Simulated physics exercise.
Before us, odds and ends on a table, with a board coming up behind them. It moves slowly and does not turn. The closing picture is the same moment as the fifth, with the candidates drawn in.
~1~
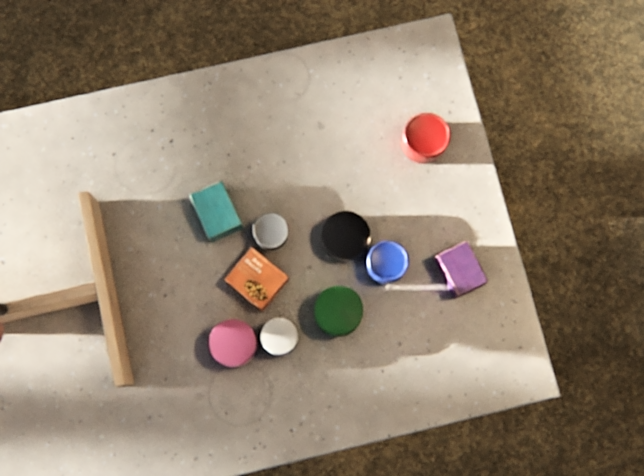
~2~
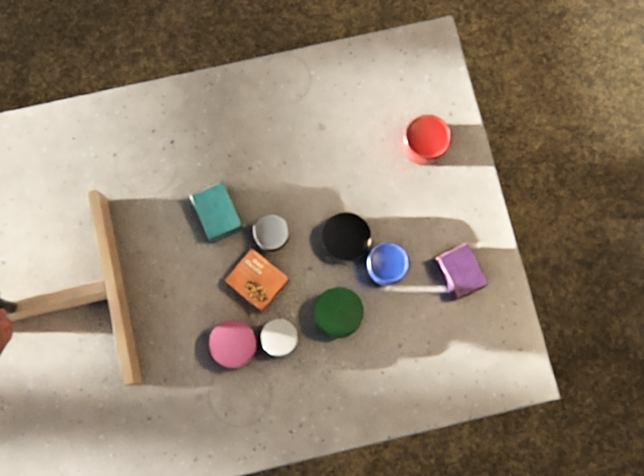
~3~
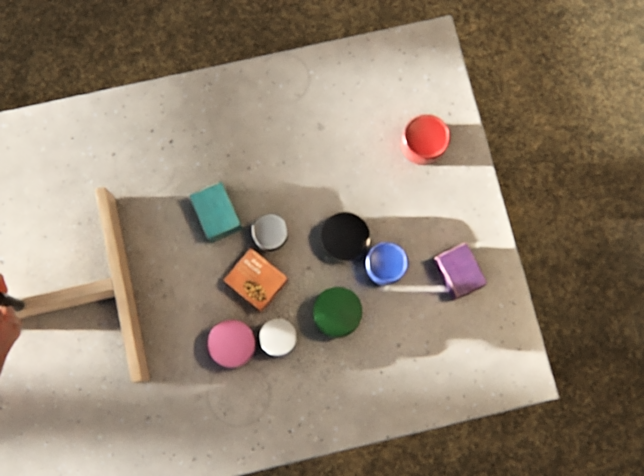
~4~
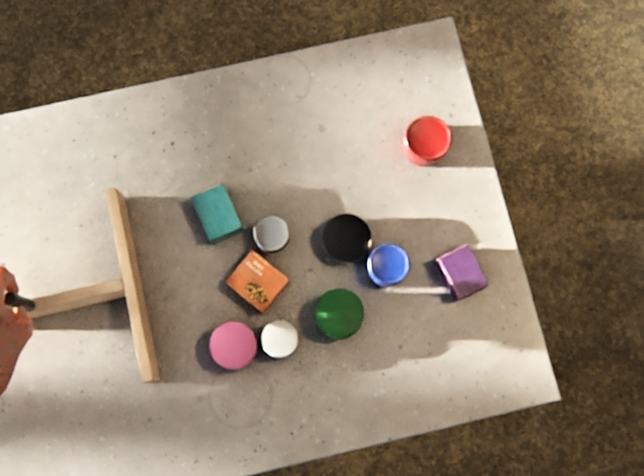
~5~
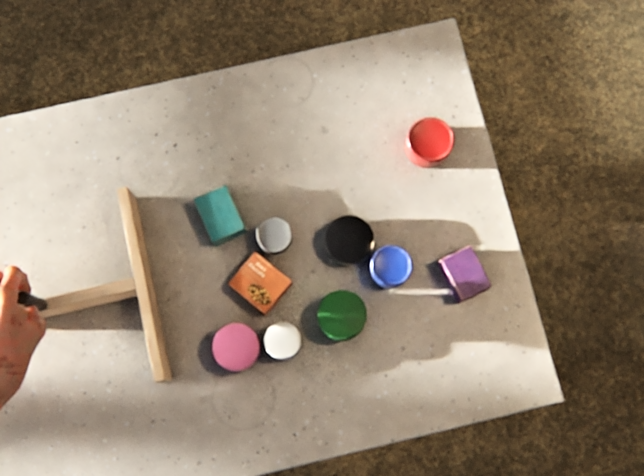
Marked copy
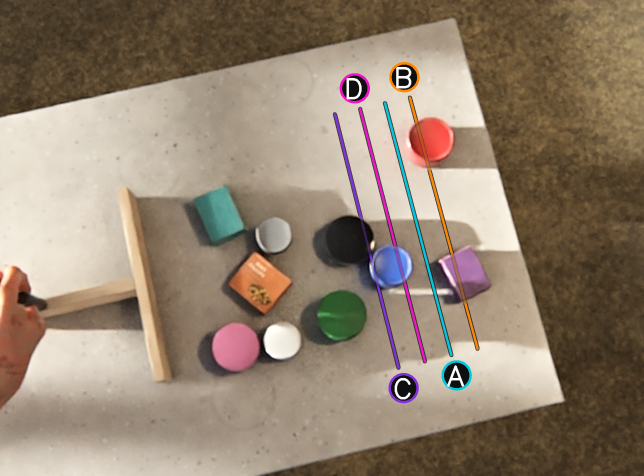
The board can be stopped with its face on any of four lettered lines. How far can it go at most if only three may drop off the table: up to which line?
It should halt at B.
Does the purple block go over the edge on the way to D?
No.
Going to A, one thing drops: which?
The purple block.
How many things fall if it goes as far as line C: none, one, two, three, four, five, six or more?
By then, none.
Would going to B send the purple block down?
By then, yes.
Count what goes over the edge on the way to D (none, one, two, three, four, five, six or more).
The count is none.
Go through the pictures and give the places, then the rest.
In the first frame, pink pot (234, 343); turquoise block (217, 212); green tin (339, 312).
In the second frame, board (110, 285); red tub (426, 140).
In the third frame, board (118, 283); purple block (460, 272).
In the fourth frame, board (129, 283); orange box (258, 283).
In the fifth frame, board (140, 282); white tin (283, 342); pink pot (237, 347); turquoise block (220, 216).
On the copy, A at (417, 225); B at (443, 219); C at (366, 237); D at (392, 231).
On B. First, board (250, 257); white tin (340, 337); pink pot (298, 334).
Then, board (359, 232); purple block (481, 271); white tin (394, 357).
Finally, board (443, 212); purple block over the edge; green tin over the edge; two fallen.
By contrast, A is within the limit but short; C is within the limit but short; D is within the limit but short.
